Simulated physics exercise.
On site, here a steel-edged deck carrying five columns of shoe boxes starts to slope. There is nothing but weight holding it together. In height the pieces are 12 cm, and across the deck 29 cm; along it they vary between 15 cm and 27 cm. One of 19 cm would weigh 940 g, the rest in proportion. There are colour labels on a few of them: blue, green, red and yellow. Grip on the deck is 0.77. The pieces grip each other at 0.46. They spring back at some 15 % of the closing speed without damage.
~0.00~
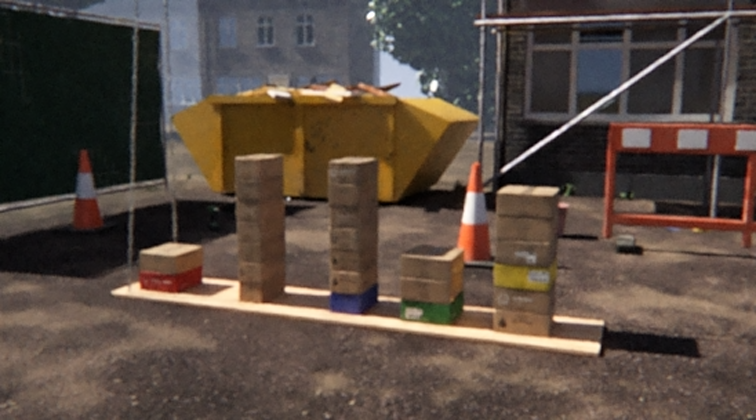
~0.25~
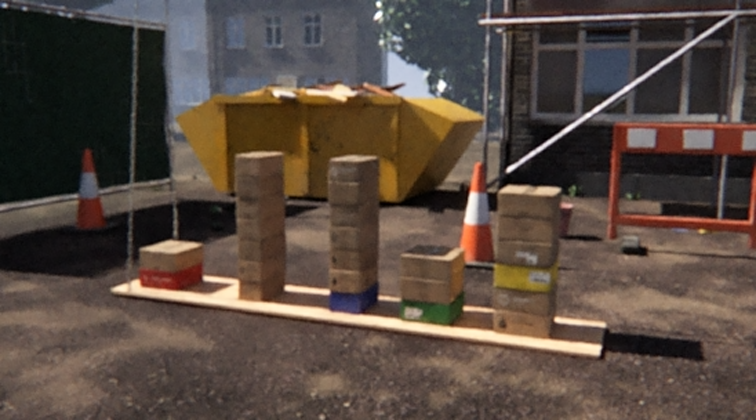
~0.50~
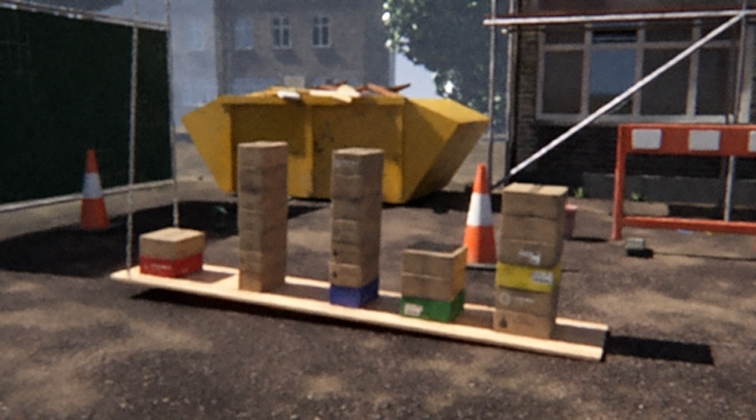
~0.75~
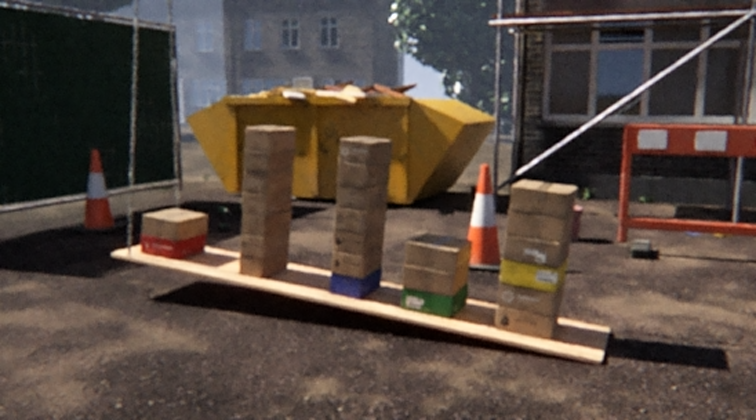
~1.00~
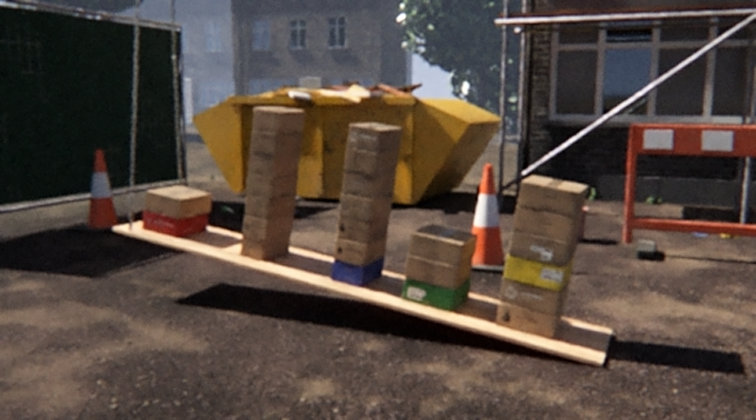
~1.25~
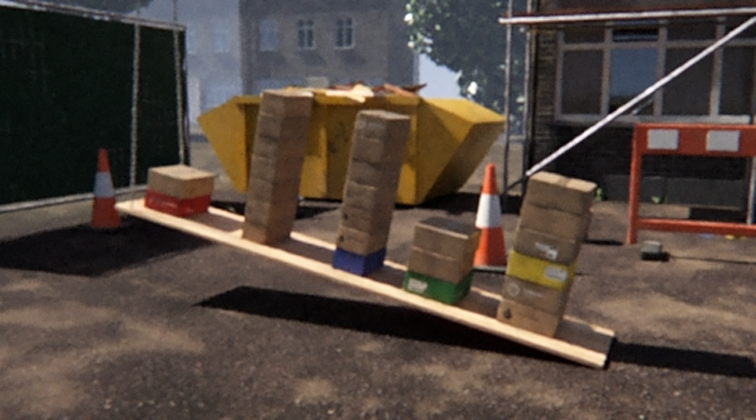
A large yellow skip heaped with debris stands behind a pale plank on rough ground, seen from the front and slightly above, with brick buildings, scaffolding, traffic cones and a red-and-white barrier around it. Five box stacks line the plank, with red, blue, green and yellow boxes among brown ones. The plank's left end rises steadily, the stacks leaning right with it, while the camera shifts slightly.
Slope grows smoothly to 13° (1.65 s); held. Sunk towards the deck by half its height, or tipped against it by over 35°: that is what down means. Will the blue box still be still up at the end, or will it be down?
The blue box loses its position.
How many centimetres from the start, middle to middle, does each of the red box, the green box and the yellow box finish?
Moved: Red 60, green 20, yellow 60.
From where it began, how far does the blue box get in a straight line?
It finishes around 36 cm from its starting point.
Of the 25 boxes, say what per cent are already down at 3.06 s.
It's 85 percent at that point.
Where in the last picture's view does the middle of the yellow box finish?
In the final image its middle is around (652, 330).
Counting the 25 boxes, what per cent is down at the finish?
Something near 85 percent.
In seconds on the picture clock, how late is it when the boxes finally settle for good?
It all settles by about 4.5 s.
By 1.58 s, slope 13°; none of the 25 boxes down, 11 disturbed; blue box unmoved.
By 2.06 s, slope 13°; 7 of the 25 boxes down; blue box tilted 20°.
By 2.52 s, slope 13°; 14 of the 25 boxes down; blue box tilted 52°; yellow box tilted 9°.
By 3.06 s, slope 13°; 21 of the 25 boxes down; blue box tilted 53°; yellow box on its side.
When it is over (4.6 s), slope 13°; 21 of the 25 boxes down; blue box tilted 61°; yellow box upside down; red box unmoved. In pixels of the last frame, middles, blue box near (381, 246), yellow box near (652, 330).
